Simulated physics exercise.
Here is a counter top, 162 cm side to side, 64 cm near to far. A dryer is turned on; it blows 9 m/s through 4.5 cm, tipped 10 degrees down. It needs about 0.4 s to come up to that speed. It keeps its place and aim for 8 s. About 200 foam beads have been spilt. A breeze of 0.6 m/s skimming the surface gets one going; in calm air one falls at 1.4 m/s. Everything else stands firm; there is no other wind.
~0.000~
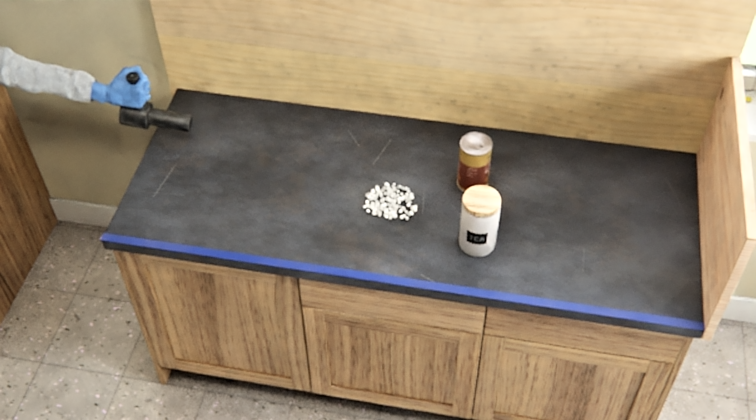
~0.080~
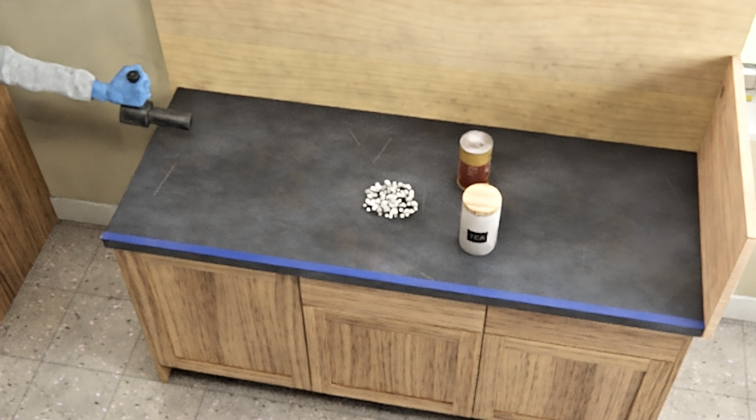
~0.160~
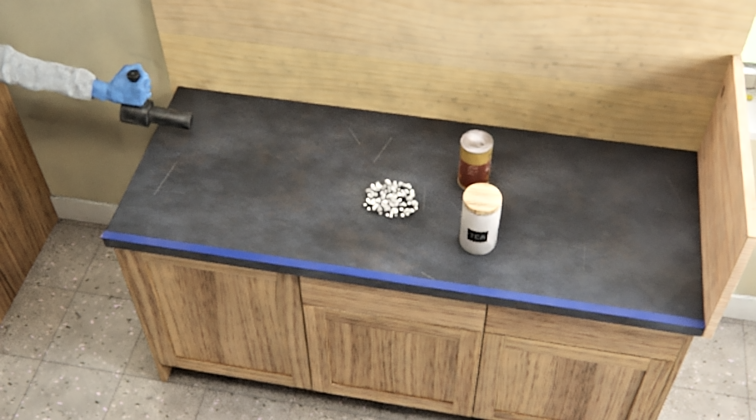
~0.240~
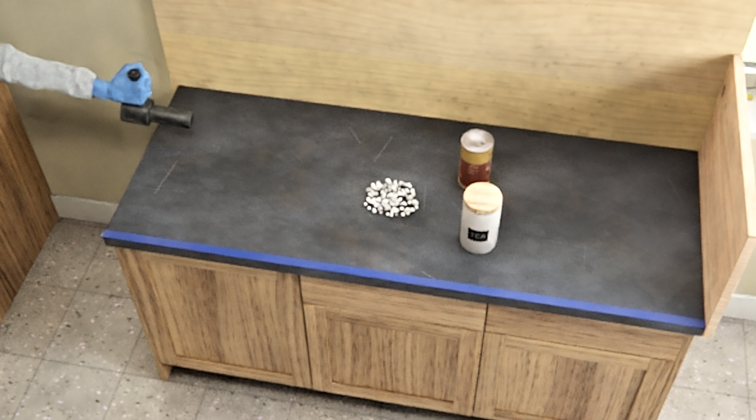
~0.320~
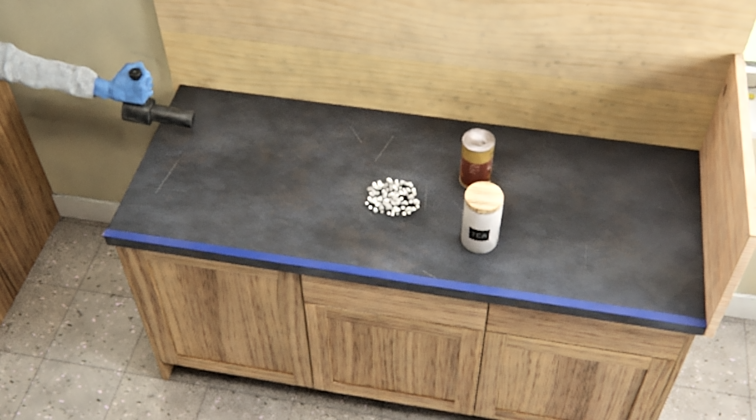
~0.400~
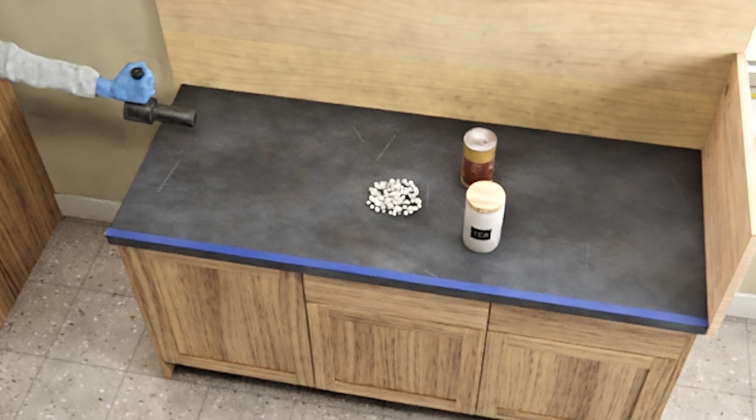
To begin with, a blue-gloved hand at the left holds a dark dryer over the end of a dark counter top with a blue front edge. A pile of small white beads lies near the middle, beside a tin and a lidded jar. Throughout, the hand stays put and the beads remain still.
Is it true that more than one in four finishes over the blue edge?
Answer: Yes.
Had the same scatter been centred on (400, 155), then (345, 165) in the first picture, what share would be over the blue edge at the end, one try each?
In that order: 60 %, 70 %.
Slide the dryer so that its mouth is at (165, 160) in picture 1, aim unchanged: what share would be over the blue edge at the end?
It would be near 40 %.
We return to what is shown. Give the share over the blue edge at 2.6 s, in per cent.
About 60 %.
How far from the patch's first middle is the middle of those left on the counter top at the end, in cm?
About 40 cm.
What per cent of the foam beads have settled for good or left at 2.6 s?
Some 60 per cent.
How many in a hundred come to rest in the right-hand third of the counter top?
Near 10 %.
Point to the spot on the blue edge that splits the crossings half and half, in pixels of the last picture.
Near (685, 324).
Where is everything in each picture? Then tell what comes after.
In the first picture, the middle of the foam beads is near (390, 202), none has stirred yet and the mouth of the dryer is at (190, 124).
In the second picture, the middle of the foam beads is near (390, 200), none has stirred yet and the blue edge is centred on (390, 282).
In the third picture, the middle of the foam beads is near (391, 199), none has stirred yet, the top of a tin is at (477, 141) and the top of a jar is at (483, 197).
In the fourth picture, the middle of the foam beads is near (391, 198) and none has stirred yet.
In the fifth picture, the middle of the foam beads is near (392, 197) and none has stirred yet.
In the sixth picture, the middle of the foam beads is near (394, 197) and none has stirred yet.
After 1.6 s, 0 % are over the blue edge; the middle of those still in play is near (622, 265); 0 % have settled or left.
After 2.6 s, 64 % are over the blue edge; the middle of those still in play is near (479, 258); 58 % have settled or left.
After 4.4 s, 76 % are over the blue edge; the middle of those still in play is near (492, 274); 76 % have settled or left.
After 8.0 s, at the end, 78 % are over the blue edge; the middle of those still in play is near (497, 282).
